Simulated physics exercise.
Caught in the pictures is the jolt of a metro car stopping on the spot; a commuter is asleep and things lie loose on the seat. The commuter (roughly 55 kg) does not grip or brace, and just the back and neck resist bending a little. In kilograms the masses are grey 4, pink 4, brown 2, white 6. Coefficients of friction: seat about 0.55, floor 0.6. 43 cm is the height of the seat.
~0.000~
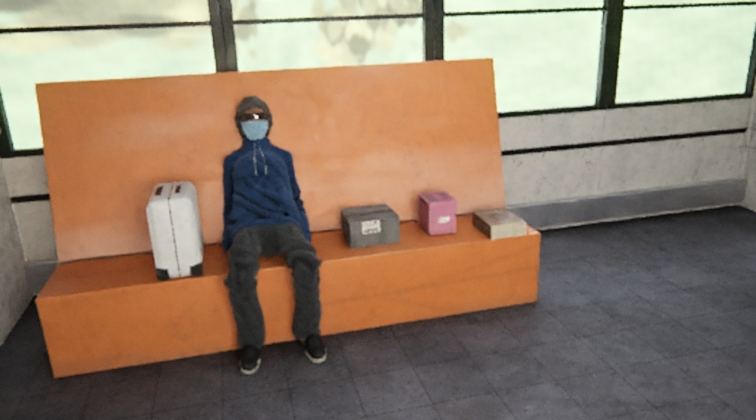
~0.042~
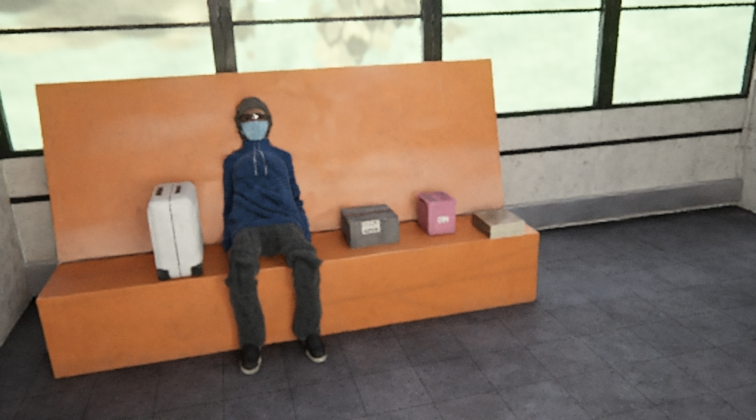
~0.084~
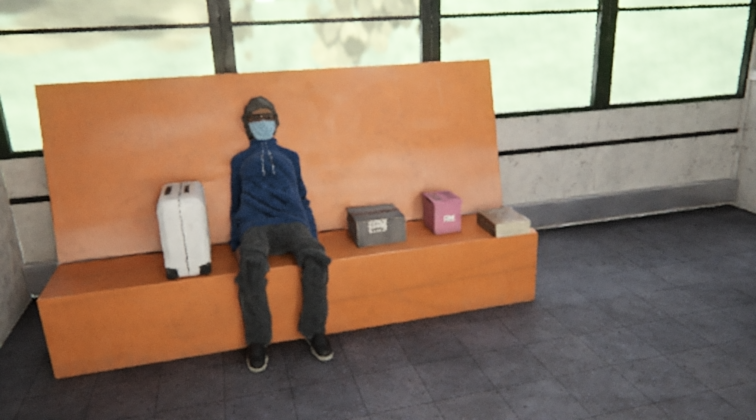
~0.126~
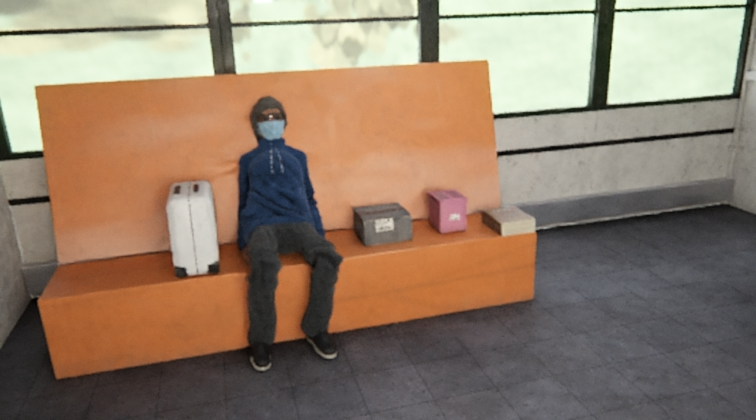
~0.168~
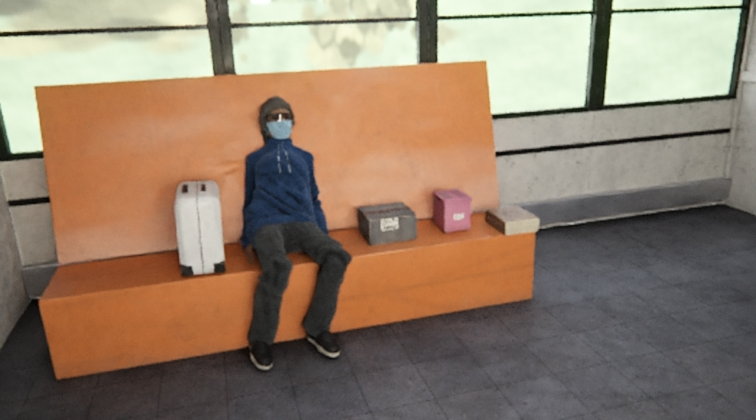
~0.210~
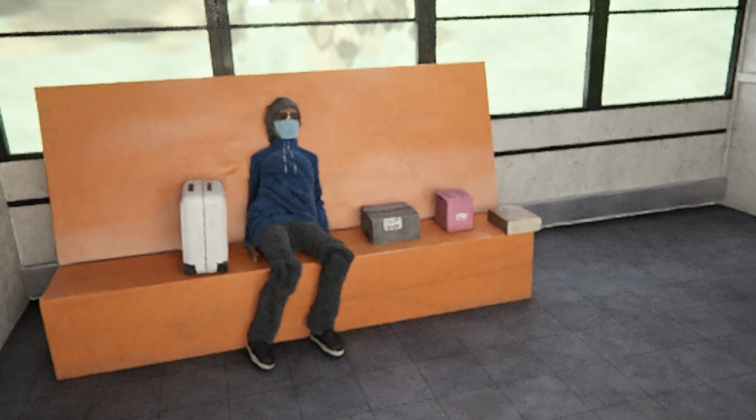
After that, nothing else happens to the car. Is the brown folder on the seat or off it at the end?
On.
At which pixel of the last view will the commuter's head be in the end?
It comes to rest near pixel (391, 190).
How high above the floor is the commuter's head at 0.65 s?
About 100 cm up.
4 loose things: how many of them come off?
0.
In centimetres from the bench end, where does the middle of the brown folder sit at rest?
It stops around 5 centimetres short of it.
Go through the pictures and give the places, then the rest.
The first picture shows brown folder (499, 223), commuter's hips (267, 231), pink tub (437, 213).
The second picture shows brown folder (497, 223), commuter's hips (267, 231), pink tub (436, 213).
The third picture shows brown folder (503, 222), commuter's hips (274, 230), pink tub (442, 212).
The fourth picture shows brown folder (508, 221), commuter's hips (279, 229), pink tub (447, 211).
The fifth picture shows brown folder (511, 220), commuter's hips (282, 228), pink tub (452, 211).
The sixth picture shows brown folder (513, 219), commuter's hips (284, 228), pink tub (454, 210). Everything loose set off at about 1.3 m/s.
After 0.40 s the brown folder is 5 cm short of the bench end, tilted 0°, near (516, 219) in the last picture's view; the commuter's hips 56 cm above the ground.
After 0.65 s the brown folder is 5 cm short of the bench end, tilted 0°, near (516, 219) in the last picture's view; the commuter's hips 56 cm above the ground.
After 1.05 s the brown folder is 5 cm short of the bench end, tilted 0°, near (516, 219) in the last picture's view; the commuter's hips 57 cm above the ground.
Final state at 2.0 s, grey carton stays on; pink tub stays on; brown folder stays on; white case stays on; commuter's hips keep to the seat.
